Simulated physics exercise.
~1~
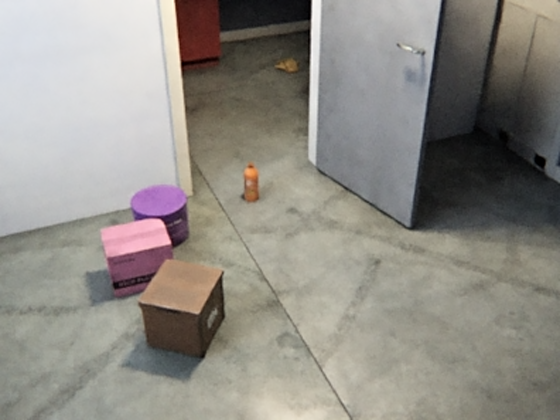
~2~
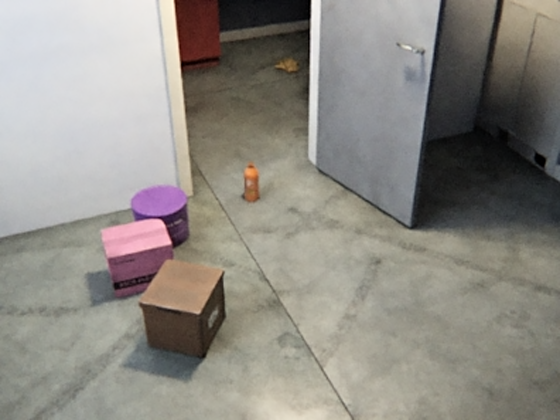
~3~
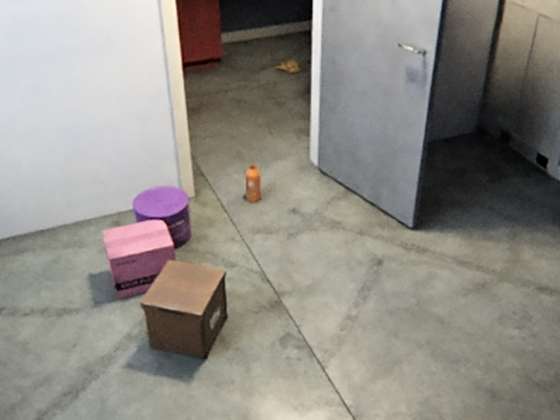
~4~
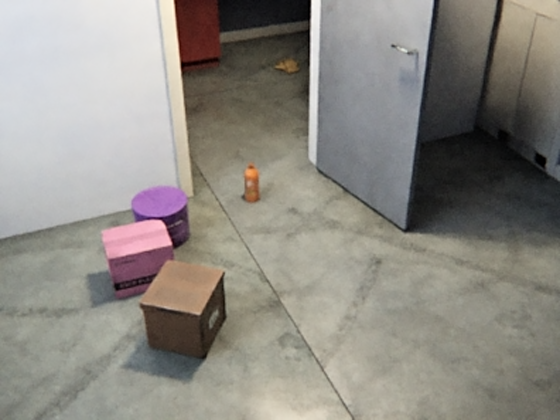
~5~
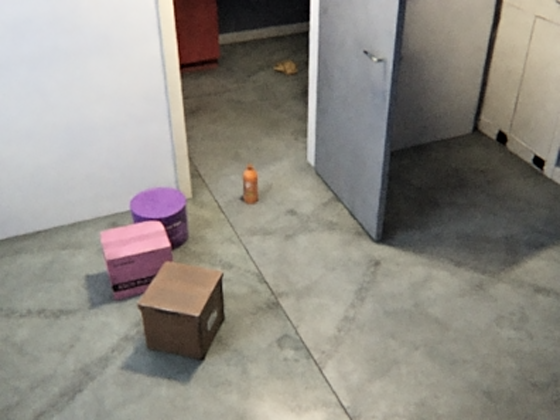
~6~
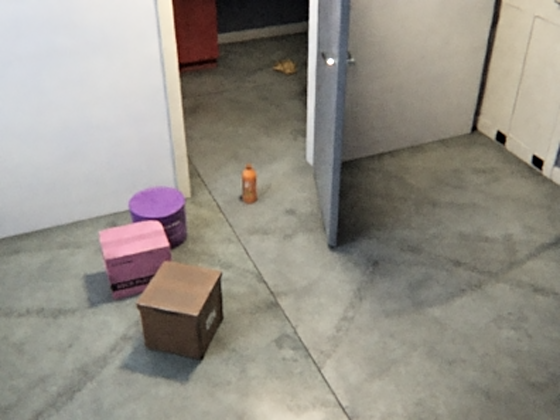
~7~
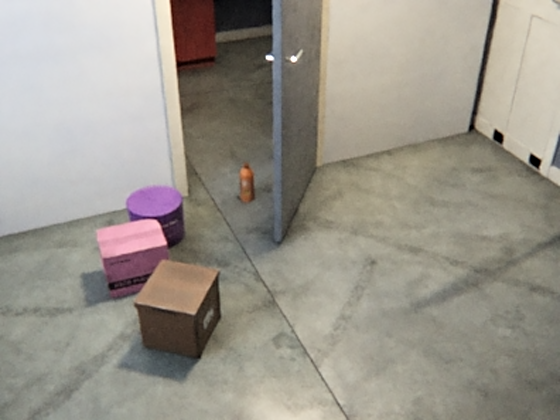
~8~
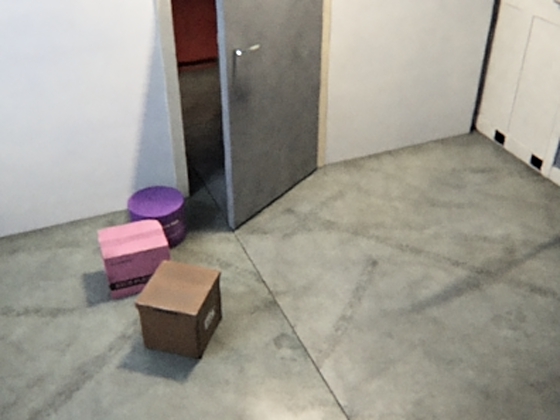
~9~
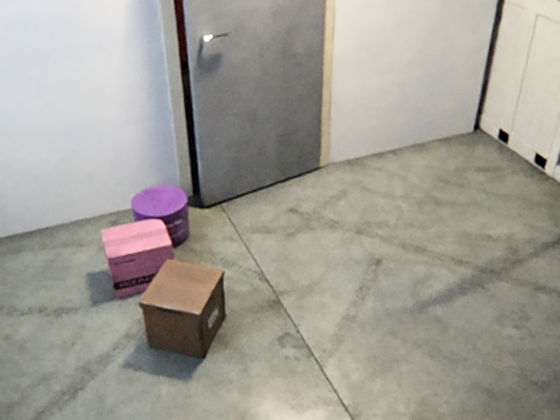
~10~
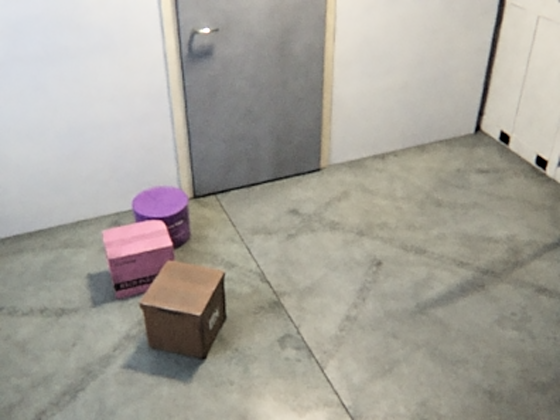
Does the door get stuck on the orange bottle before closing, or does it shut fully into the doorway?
It shuts fully into the doorway. The orange bottle goes out of sight behind the door and does not keep it from closing.
